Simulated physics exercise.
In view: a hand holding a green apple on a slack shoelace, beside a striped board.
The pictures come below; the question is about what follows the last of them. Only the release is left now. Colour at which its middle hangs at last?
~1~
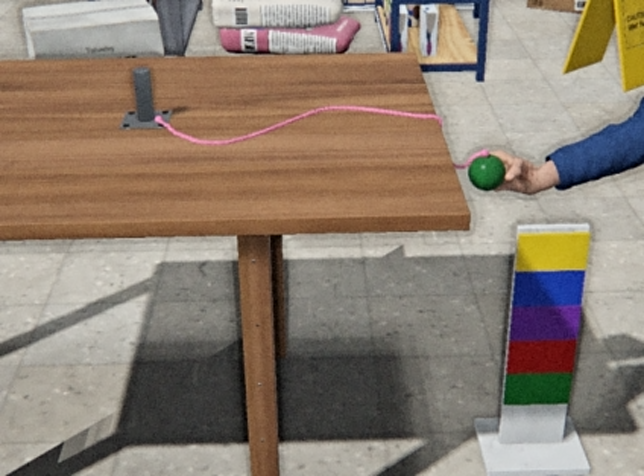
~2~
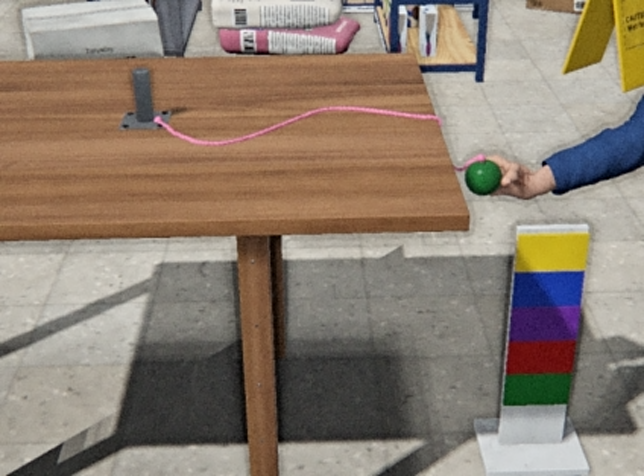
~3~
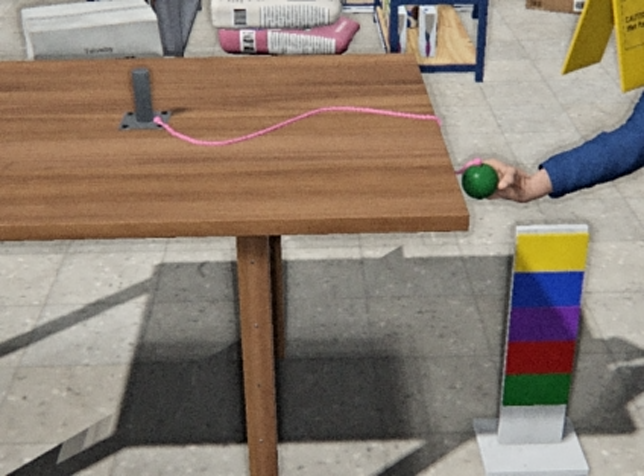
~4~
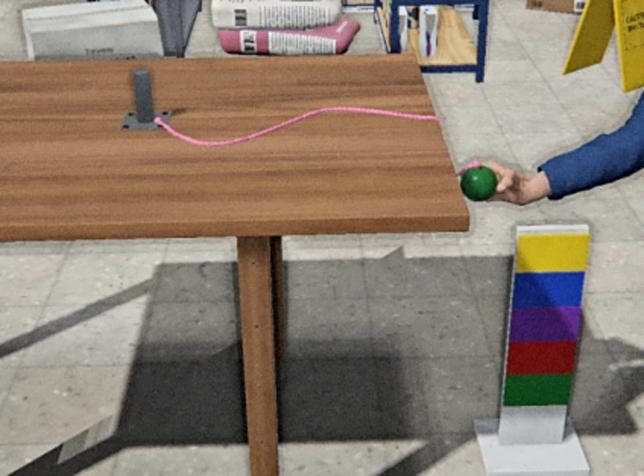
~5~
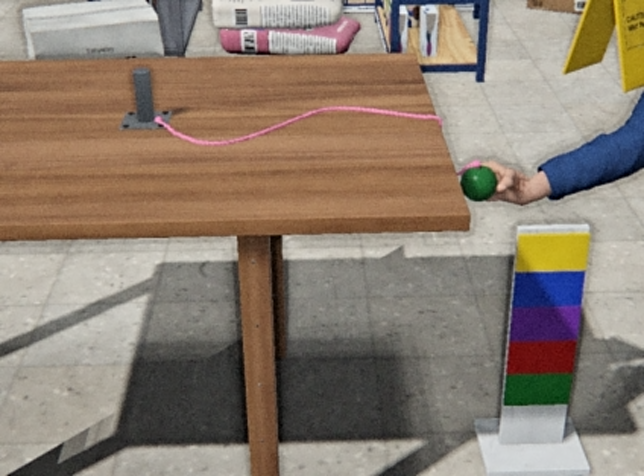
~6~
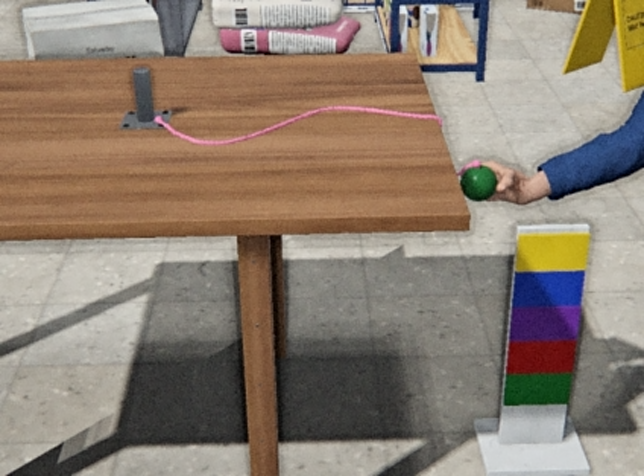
The blue one.
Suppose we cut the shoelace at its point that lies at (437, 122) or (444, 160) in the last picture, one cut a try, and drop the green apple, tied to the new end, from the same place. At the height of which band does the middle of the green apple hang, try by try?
For the first: Above them all; for the second: Yellow.
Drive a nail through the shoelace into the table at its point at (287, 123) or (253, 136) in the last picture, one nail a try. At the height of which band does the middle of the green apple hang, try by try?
Yellow, then yellow.
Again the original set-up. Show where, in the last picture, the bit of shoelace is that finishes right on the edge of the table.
Pixel (376, 111) or thereabouts.
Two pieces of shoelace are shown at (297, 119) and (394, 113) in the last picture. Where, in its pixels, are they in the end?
Near (352, 126) and (443, 156).
Soon after, apple near (460, 280); level with blue.
Then, apple near (407, 283); level with blue.
Further on, apple near (437, 290); level with blue.
At rest, apple near (441, 294); level with blue. The shoelace holds its middle at blue.
